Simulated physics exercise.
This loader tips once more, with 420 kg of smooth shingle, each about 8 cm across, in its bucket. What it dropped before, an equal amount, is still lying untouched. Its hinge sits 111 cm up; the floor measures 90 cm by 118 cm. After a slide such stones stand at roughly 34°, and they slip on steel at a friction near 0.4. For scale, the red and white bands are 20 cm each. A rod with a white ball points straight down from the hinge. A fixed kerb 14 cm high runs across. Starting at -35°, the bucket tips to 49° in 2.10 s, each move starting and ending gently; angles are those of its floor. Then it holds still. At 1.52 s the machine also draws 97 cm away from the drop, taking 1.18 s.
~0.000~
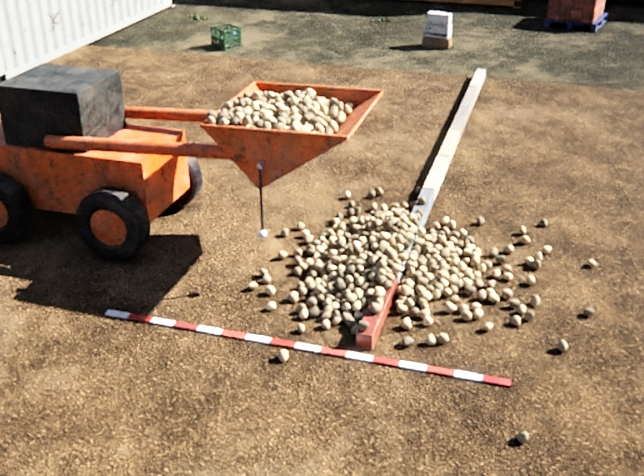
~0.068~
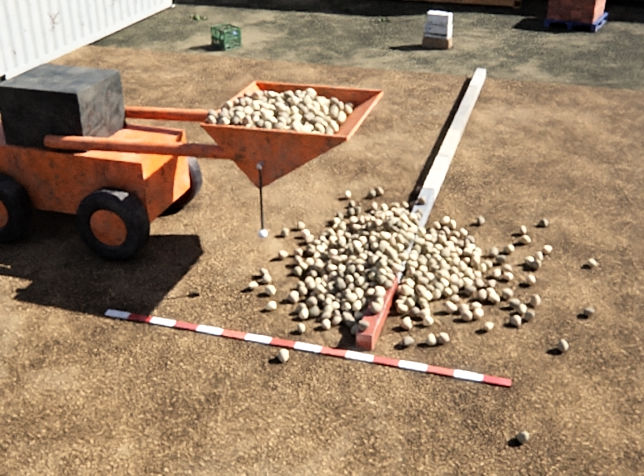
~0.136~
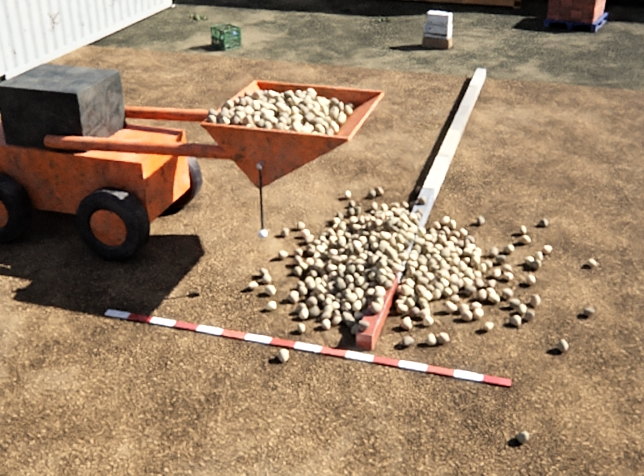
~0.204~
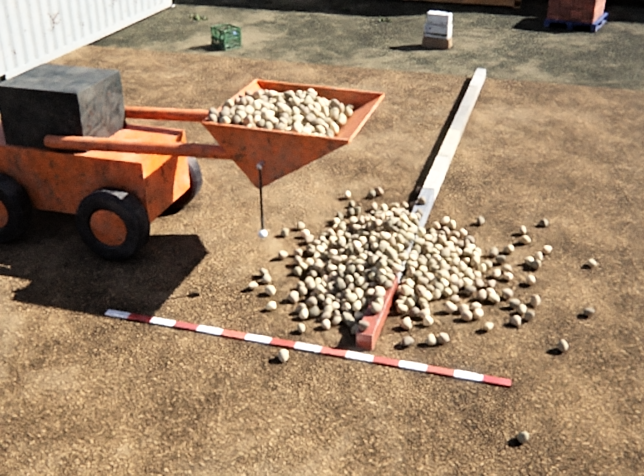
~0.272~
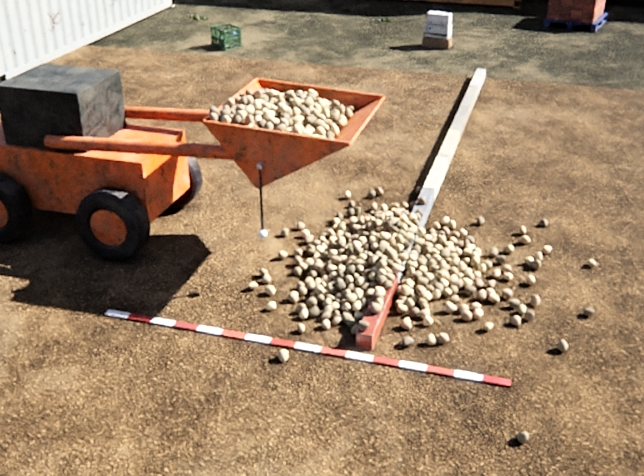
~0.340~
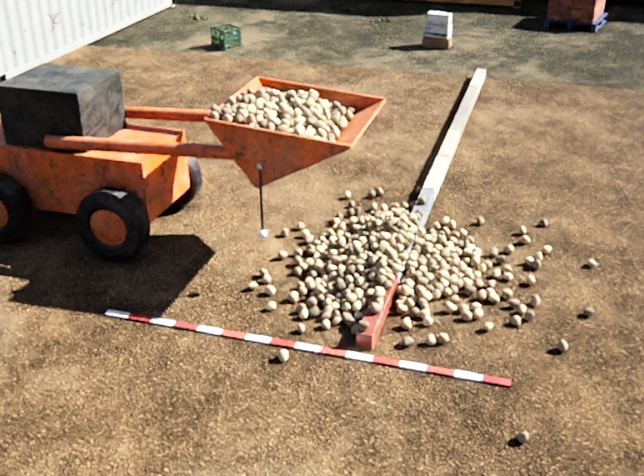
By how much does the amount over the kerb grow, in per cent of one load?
Some 13 per cent is added.
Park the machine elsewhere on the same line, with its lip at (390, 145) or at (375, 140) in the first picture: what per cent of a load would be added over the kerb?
Near 50 per cent from the first place, 30 from the second.
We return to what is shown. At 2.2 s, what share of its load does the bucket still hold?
Roughly 0 per cent is still inside.
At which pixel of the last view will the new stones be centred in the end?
Around (342, 245).
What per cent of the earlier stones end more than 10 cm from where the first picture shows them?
About 10 per cent.
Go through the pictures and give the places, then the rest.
Lip at (348, 138), floor tilted -35°, highest stones at (277, 100). The earlier load is highest near (385, 240), 25 cm above ground level, 72 % on this side of the kerb, 28 % over the kerb, in the first picture.
Lip at (348, 138), floor tilted -35°, highest stones at (277, 100); the stones move at 0.0 m/s on average, in the second picture.
Lip at (348, 140), floor tilted -34°, highest stones at (272, 100); the stones move at 0.1 m/s on average, in the third picture.
Lip at (349, 141), floor tilted -33°, highest stones at (273, 99); the stones move at 0.1 m/s on average, in the fourth picture.
Lip at (350, 144), floor tilted -31°, highest stones at (269, 98); the stones move at 0.1 m/s on average, in the fifth picture.
Lip at (351, 147), floor tilted -29°, highest stones at (266, 98); the stones move at 0.1 m/s on average, in the sixth picture.
After 1.6 s the floor is at 36°; in per cent of one load, 74 in the bucket, 98 on this side of the kerb, 28 over the kerb; the foremost stones are at (554, 291).
After 2.2 s the floor is at 49°; in per cent of one load, 0 in the bucket, 161 on this side of the kerb, 39 over the kerb; the foremost stones are at (554, 291).
After 3.2 s the floor is at 49°; in per cent of one load, 0 in the bucket, 160 on this side of the kerb, 40 over the kerb; the foremost stones are at (569, 295).
After 5.8 s the floor is at 49°; in per cent of one load, 0 in the bucket, 160 on this side of the kerb, 40 over the kerb; the foremost stones are at (569, 295). Net gain over the kerb, 13.
